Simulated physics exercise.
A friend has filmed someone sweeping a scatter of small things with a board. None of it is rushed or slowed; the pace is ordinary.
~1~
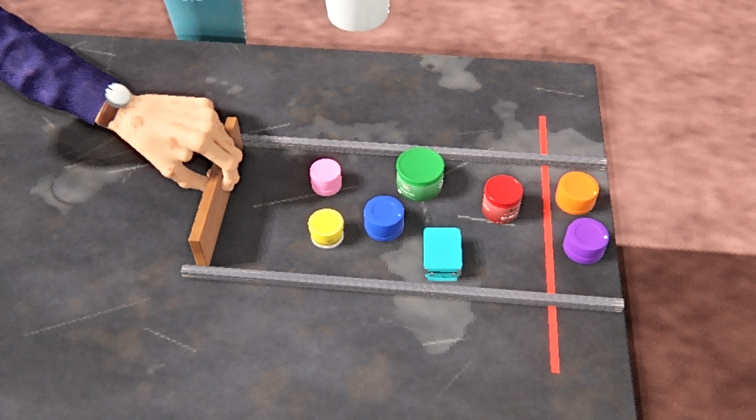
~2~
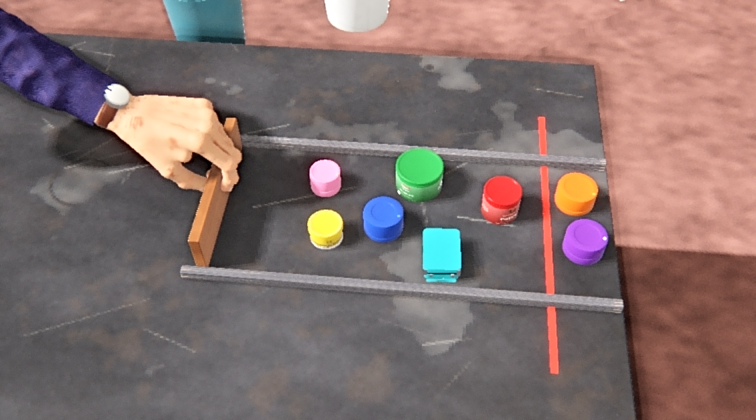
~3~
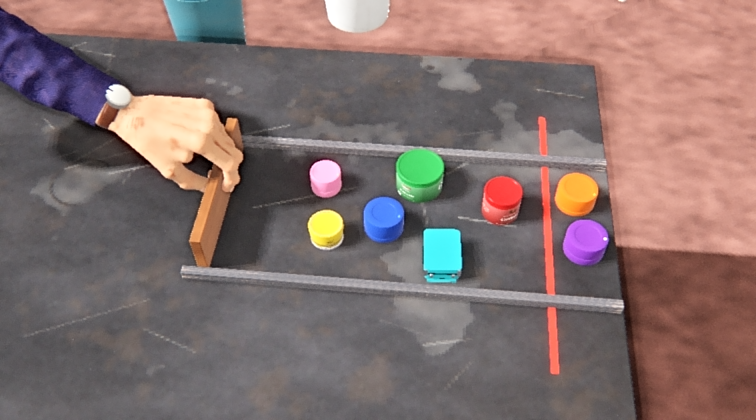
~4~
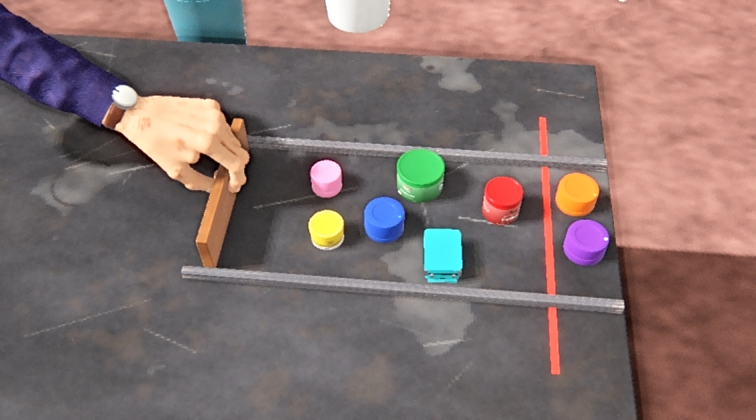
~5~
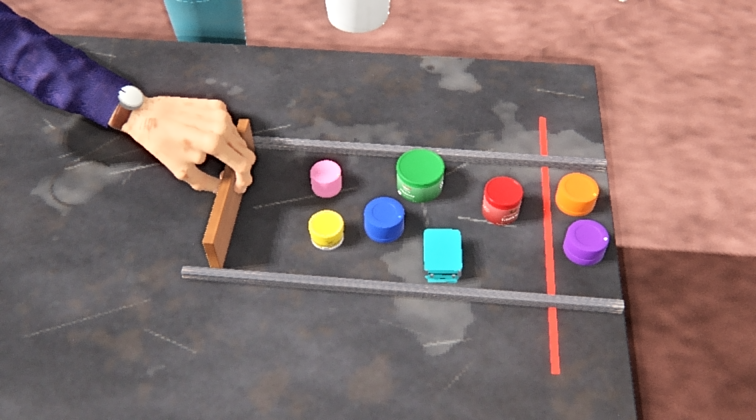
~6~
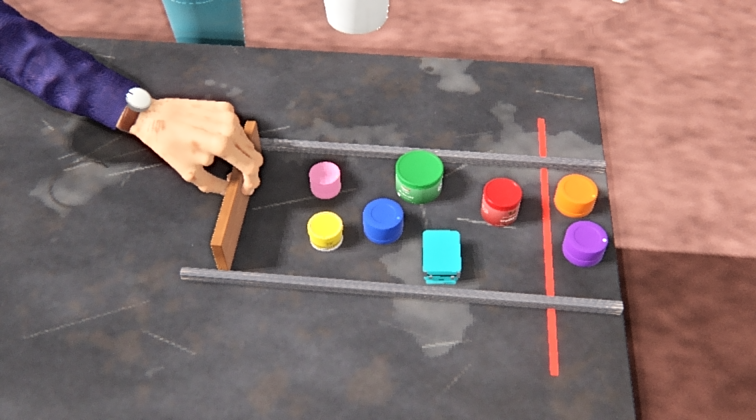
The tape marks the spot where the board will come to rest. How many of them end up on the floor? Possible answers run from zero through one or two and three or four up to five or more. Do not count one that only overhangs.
The right answer is one or two.
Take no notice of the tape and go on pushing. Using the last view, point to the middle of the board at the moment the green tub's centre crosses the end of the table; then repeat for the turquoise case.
Near (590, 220) and (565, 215).
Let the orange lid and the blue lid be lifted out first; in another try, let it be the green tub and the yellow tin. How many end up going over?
First try 0, second try 0.
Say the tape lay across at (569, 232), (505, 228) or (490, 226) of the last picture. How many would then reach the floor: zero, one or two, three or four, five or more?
Tape one gives either three or four, tape two gives zero, and tape three gives none.
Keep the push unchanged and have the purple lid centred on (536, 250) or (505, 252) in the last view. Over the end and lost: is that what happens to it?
Place by place, it stays put; goes off.
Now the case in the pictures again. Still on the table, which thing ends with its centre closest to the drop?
The purple lid.
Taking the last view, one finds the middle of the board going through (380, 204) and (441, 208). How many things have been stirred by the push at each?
I get 4 at the one place and 5 at the other.
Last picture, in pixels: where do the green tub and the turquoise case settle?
First object: (573, 178); second object: (603, 278).
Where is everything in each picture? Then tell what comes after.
In the first frame, purple lid (586, 241); orange lid (577, 193); red tub (502, 200); board (218, 190); tape (548, 228).
In the second frame, orange lid (576, 194); yellow tin (326, 230).
In the third frame, red tub (502, 202); board (219, 191).
In the fourth frame, purple lid (586, 242); pink lid (326, 179).
In the fifth frame, orange lid (577, 195); green tub (420, 176).
In the sixth frame, purple lid (585, 244); orange lid (576, 196); red tub (501, 203); board (238, 194); tape (547, 230).
Soon after, none off yet; purple lid at rest near (585, 244); orange lid at rest near (576, 196); red tub at rest near (501, 203).
Then, none off yet; purple lid at rest near (585, 244); orange lid at rest near (576, 196); red tub at rest near (503, 204).
At rest, the number that fall off is one or two; fallen, orange lid.
